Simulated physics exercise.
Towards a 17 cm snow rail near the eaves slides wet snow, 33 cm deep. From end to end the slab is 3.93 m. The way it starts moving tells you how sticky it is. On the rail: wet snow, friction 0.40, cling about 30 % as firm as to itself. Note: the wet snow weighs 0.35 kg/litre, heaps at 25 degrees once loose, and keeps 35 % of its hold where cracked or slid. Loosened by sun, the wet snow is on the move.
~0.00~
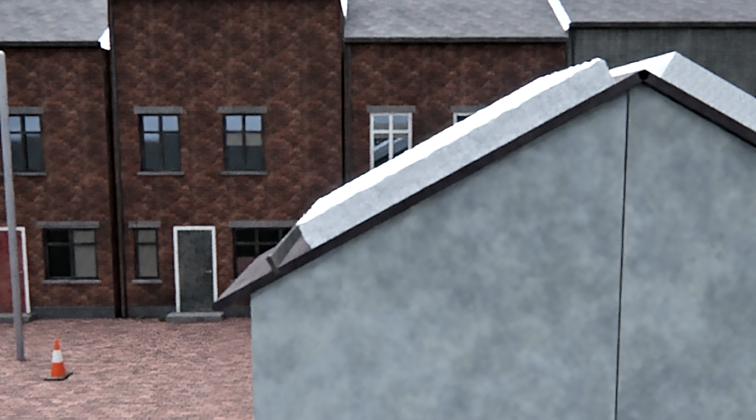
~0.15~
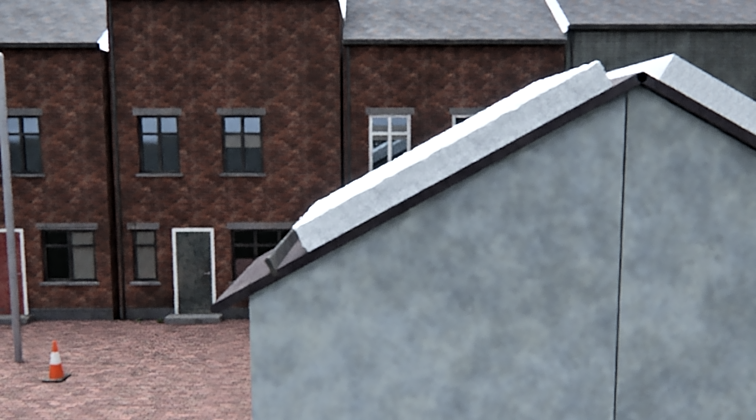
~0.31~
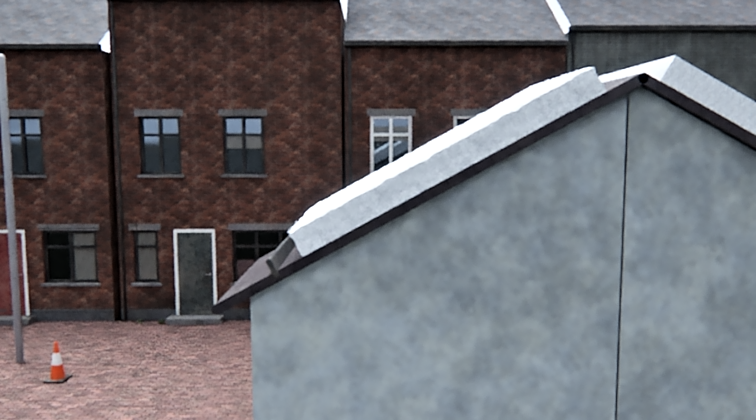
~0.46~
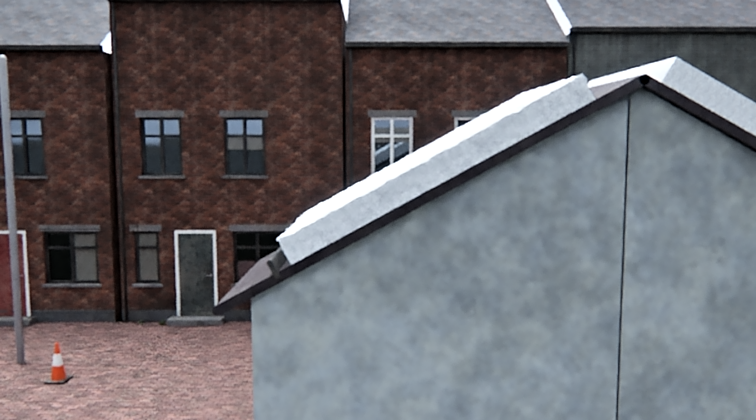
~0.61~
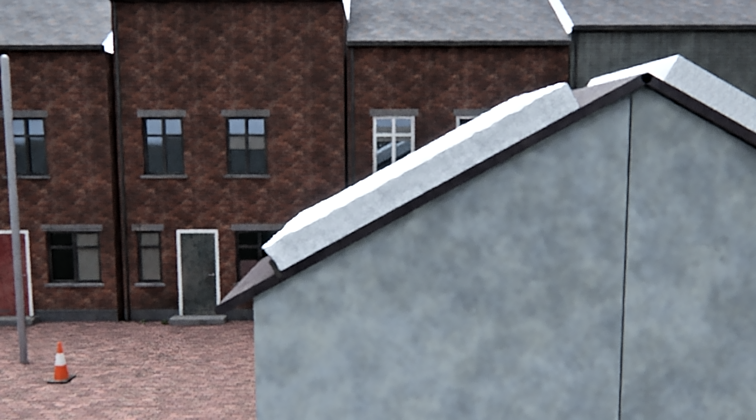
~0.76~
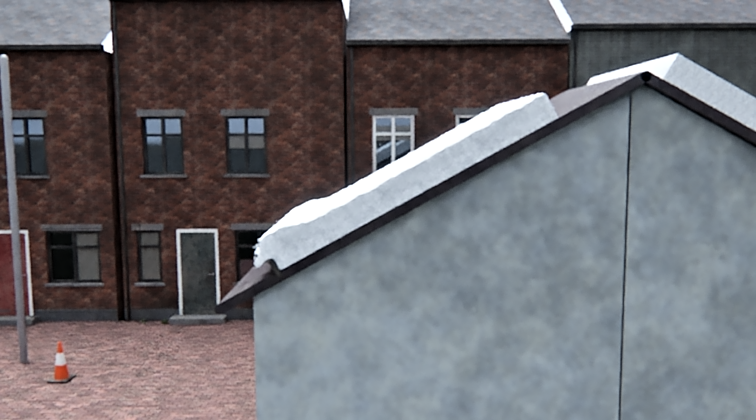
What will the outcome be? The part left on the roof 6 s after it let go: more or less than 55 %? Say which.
The answer is less.
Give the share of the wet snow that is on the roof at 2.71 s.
50 per cent.
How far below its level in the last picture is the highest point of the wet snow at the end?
The top ends up roughly 1.0 m below where it was in the last picture.
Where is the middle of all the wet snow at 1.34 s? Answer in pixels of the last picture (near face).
I'd place it around (328, 226).
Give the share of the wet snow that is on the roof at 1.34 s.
Near 90 per cent then.
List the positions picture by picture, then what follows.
Front end of the wet snow at (300, 229), in the first frame.
Front end of the wet snow at (296, 232), its middle shifted 2.9 cm, in the second frame.
Front end of the wet snow at (291, 237), its middle shifted 12 cm, in the third frame.
Front end of the wet snow at (280, 244), its middle shifted 27 cm, in the fourth frame.
Front end of the wet snow at (266, 252), its middle shifted 49 cm, 2 % of it past the rail, in one piece, in the fifth frame.
Front end of the wet snow at (255, 249), its middle shifted 73 cm, 6 % of it past the rail, cracking, in the sixth frame.
By 1.34 s, 92 % of the snow is on the roof.
By 2.03 s, 64 % of the snow is on the roof.
By 2.71 s, 50 % of the snow is on the roof.
By 3.40 s, 44 % of the snow is on the roof.
By 6.00 s, at the end, 43 % of the snow is on the roof.
